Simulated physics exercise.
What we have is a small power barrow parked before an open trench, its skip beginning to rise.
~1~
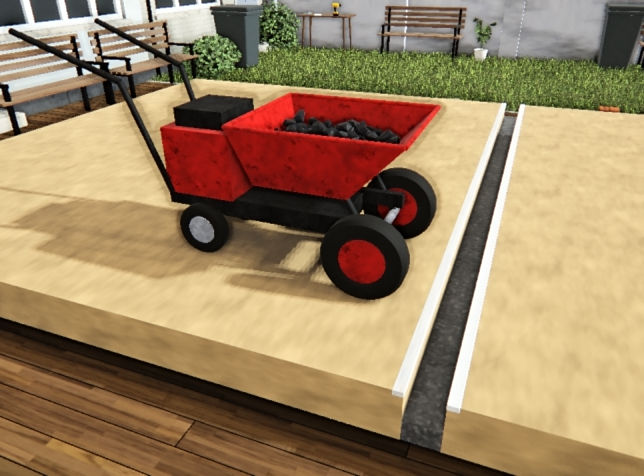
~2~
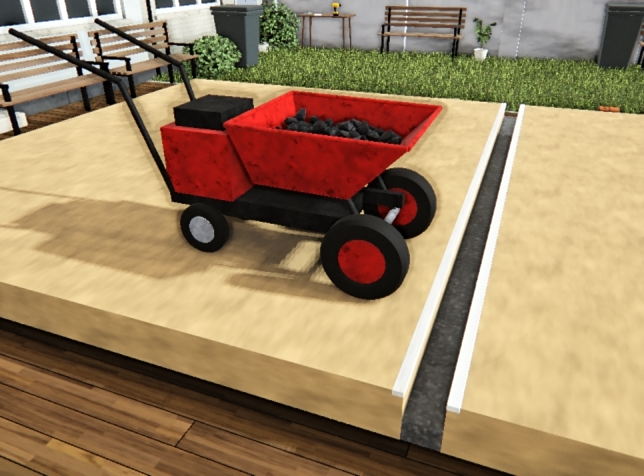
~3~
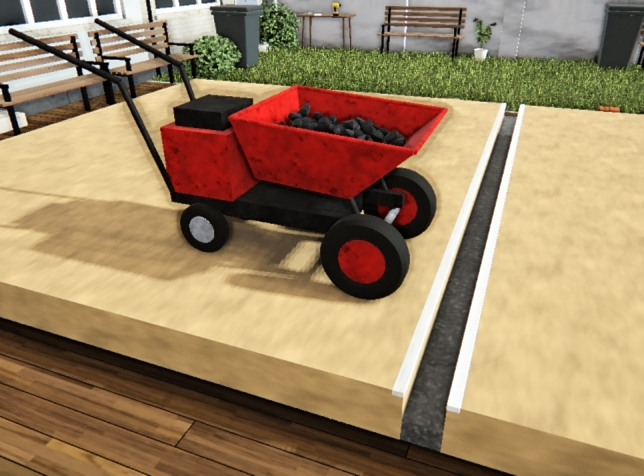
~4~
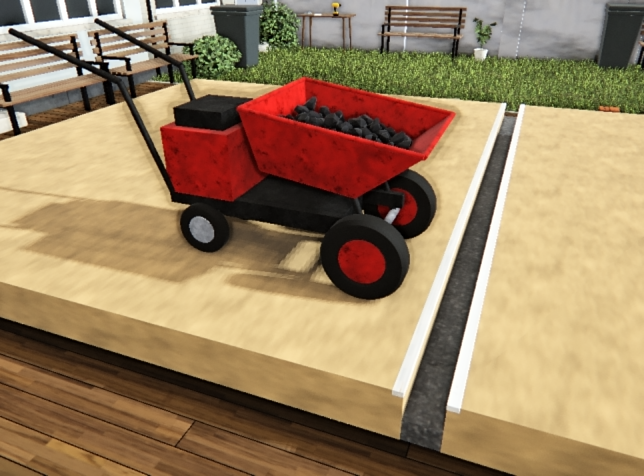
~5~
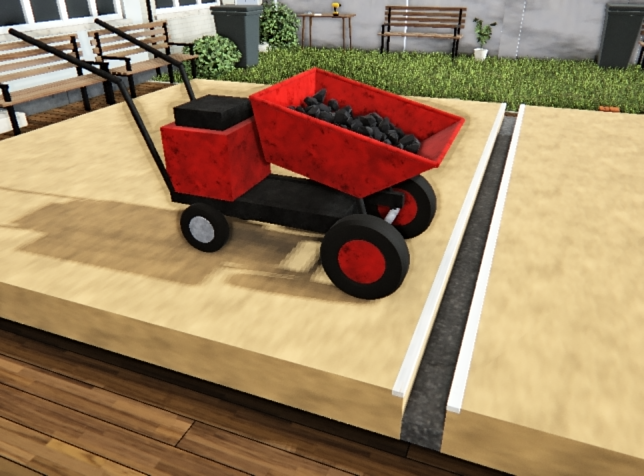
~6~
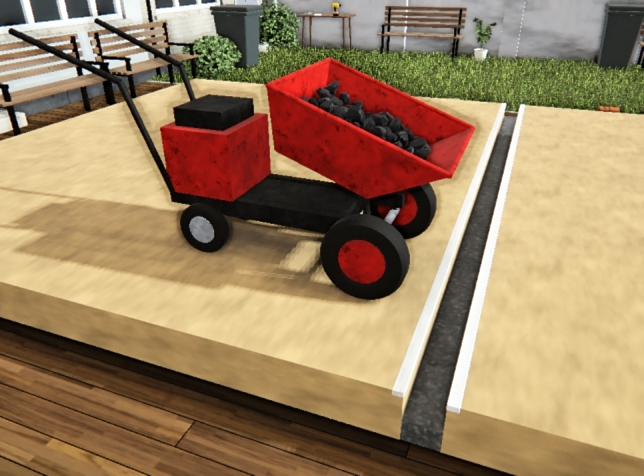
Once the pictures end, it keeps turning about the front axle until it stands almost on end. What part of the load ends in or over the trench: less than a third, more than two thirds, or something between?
It catches less than a third.
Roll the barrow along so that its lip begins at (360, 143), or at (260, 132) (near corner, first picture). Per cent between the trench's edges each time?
The first gives 30 %, the second 30 %.
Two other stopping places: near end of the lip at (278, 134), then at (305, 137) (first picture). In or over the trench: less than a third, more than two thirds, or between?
First in the middle band, then between a third and two thirds.
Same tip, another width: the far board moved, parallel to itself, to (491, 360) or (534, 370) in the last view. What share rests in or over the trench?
Roughly 20 per cent, and 60 per cent.
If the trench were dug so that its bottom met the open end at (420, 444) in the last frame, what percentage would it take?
About 10 per cent.
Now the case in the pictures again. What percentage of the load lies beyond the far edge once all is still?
Near 100 %.
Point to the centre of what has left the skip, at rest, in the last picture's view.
Close to (551, 292).
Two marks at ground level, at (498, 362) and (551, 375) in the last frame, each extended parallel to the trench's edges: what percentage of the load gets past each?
First some 90, then 50 per cent.
Soon, skip tipped steeply; all in the skip.
A while on, skip tipped steeply; most in the skip; a small part beyond it; a stray few falling.
Towards the end, skip tipped right over; a small part in the skip; nearly all beyond it.
Finally, skip tipped right over; a stray few in or heaped over the trench; nearly all beyond it.
